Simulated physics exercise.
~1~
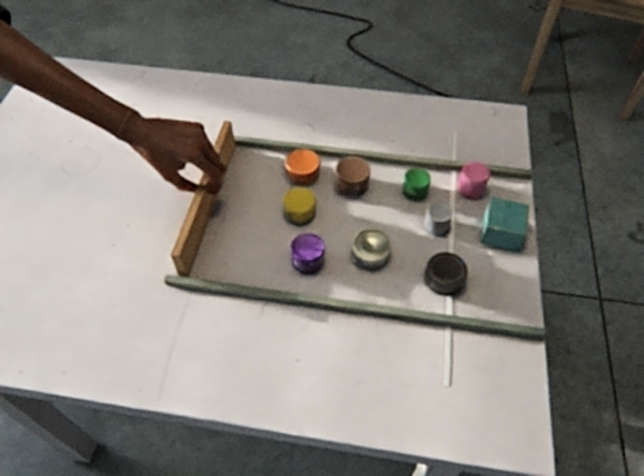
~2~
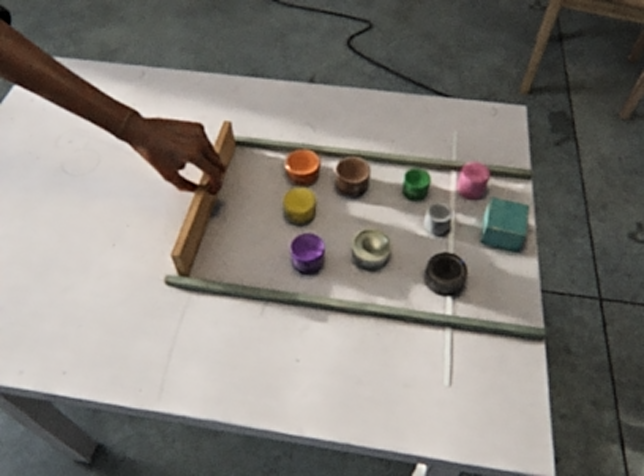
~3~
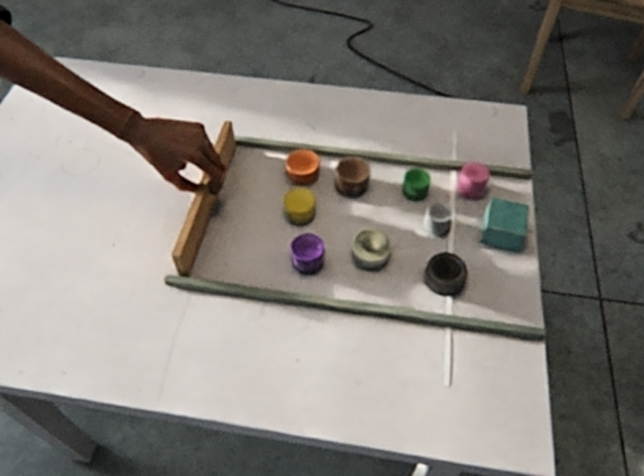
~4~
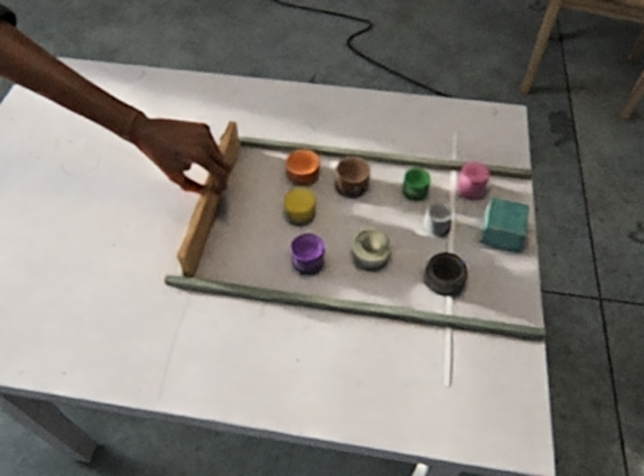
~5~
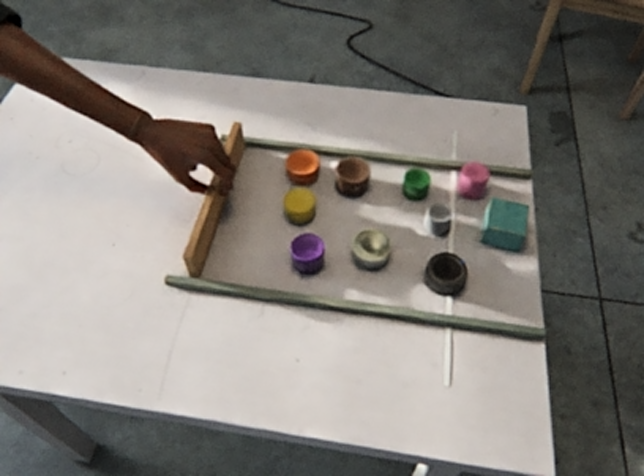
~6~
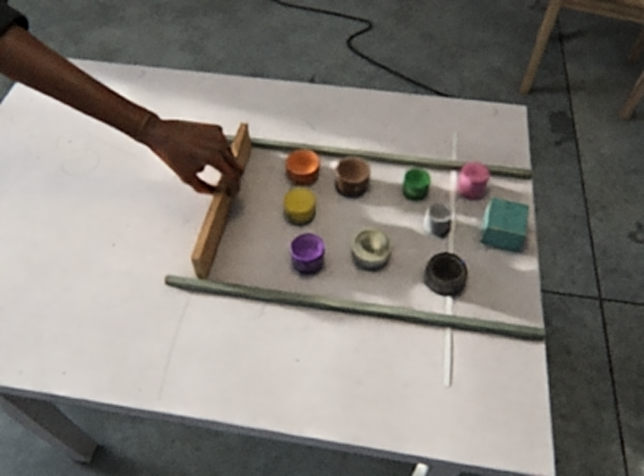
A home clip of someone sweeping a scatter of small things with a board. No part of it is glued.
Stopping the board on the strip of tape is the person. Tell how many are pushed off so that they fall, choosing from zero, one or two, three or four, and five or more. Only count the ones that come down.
The count is zero.
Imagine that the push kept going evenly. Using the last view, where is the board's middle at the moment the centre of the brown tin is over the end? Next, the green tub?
Near (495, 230), then near (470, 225).
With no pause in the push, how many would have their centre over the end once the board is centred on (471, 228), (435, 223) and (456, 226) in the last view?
Going through the three positions, you'd get 2, 0 and 0.
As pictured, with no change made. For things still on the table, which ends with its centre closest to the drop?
The turquoise block is foremost.
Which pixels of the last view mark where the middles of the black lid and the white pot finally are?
In the last picture the black lid sits at (506, 294) while the white pot sits at (485, 259).
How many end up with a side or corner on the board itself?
Count recorded: 3.
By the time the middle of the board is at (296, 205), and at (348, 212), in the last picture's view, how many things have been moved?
Moved so far: 3, then 6.
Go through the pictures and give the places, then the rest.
Turquoise block (505, 224); pink lid (473, 181); black lid (446, 274); board (207, 194); tape (451, 238), in the first frame.
Pink lid (473, 181); board (207, 194), in the second frame.
Black lid (446, 274); orange pot (303, 168), in the third frame.
Turquoise block (505, 224); white pot (371, 249), in the fourth frame.
Pink lid (473, 181); grey lid (438, 219), in the fifth frame.
Turquoise block (505, 224); pink lid (473, 181); black lid (446, 274); board (224, 196); tape (451, 238), in the sixth frame.
Soon after, none off yet; turquoise block at rest near (505, 224); pink lid at rest near (473, 181); black lid at rest near (446, 274).
At rest, the number that fall off is zero.
